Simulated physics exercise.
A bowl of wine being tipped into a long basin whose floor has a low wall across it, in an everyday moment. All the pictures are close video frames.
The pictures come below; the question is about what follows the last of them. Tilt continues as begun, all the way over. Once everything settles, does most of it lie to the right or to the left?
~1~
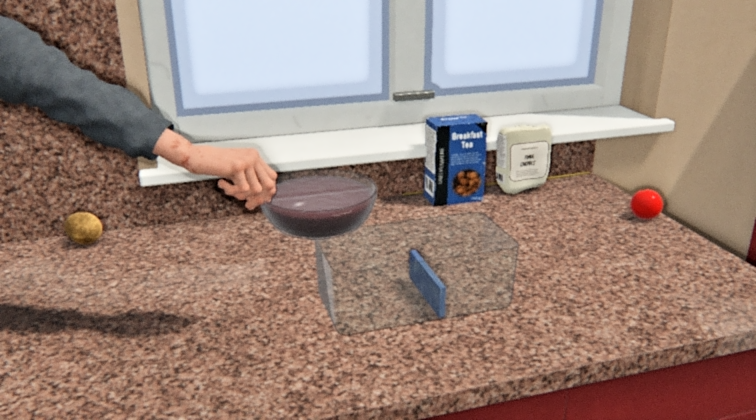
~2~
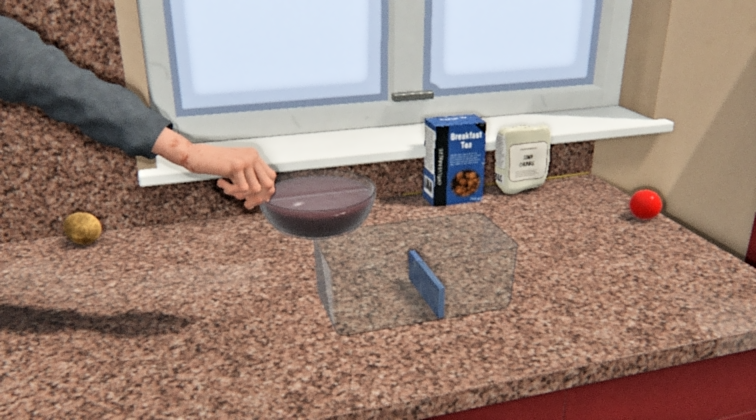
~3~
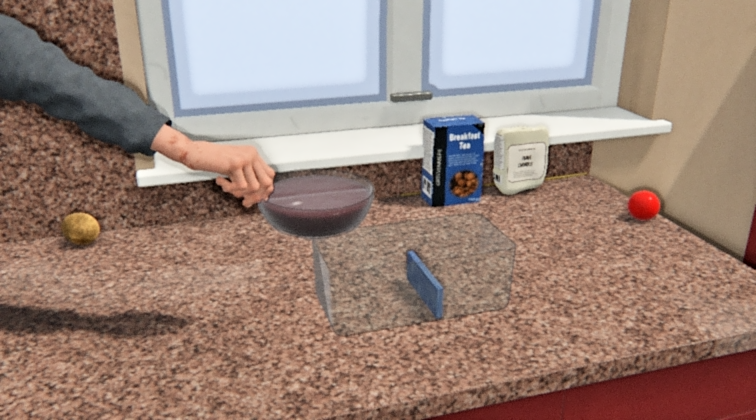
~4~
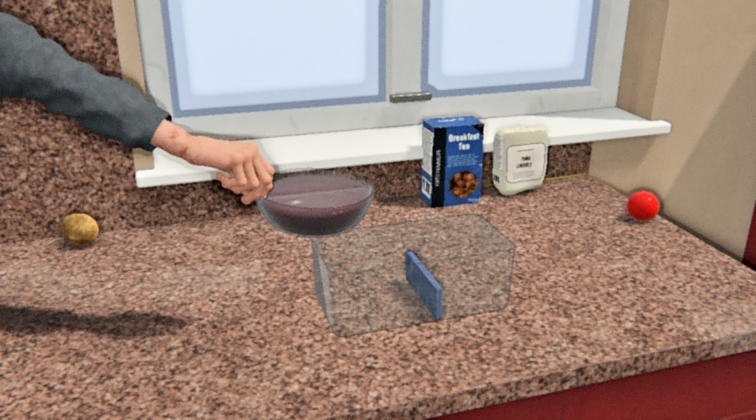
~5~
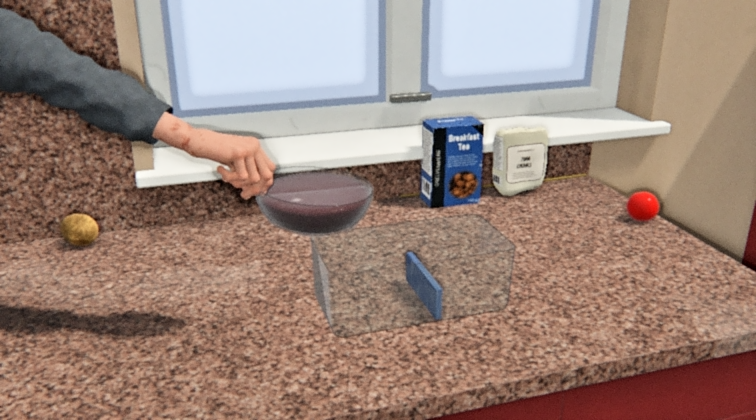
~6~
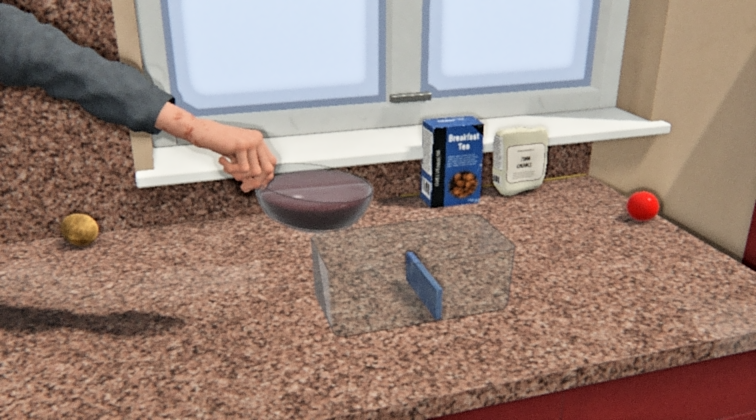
The right compartment is the one that ends up fullest, I'd say.
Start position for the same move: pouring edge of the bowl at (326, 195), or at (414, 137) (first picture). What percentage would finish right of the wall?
Roughly 5 in a hundred the first time and 75 in a hundred the second.
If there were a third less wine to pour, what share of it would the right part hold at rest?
I'd reckon close to 55 %.
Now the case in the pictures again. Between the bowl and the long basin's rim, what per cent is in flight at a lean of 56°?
Something close to 35 percent of it.
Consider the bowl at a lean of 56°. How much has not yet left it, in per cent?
45 per cent, roughly.
A moment on, the tilt is 56° and 45 per cent is still to pour, 14 is left of the wall and 5 right of it.
Next, the tilt is 89° and 3 per cent is still to pour, 23 is left of the wall and 64 right of it.
Then the tilt is 99° and 0 per cent is still to pour, 32 is left of the wall and 67 right of it.
Later the tilt is 99° and 0 per cent is still to pour, 32 is left of the wall and 67 right of it.
Finally, 32 per cent lies left of the wall, 67 right of it and 1 outside.
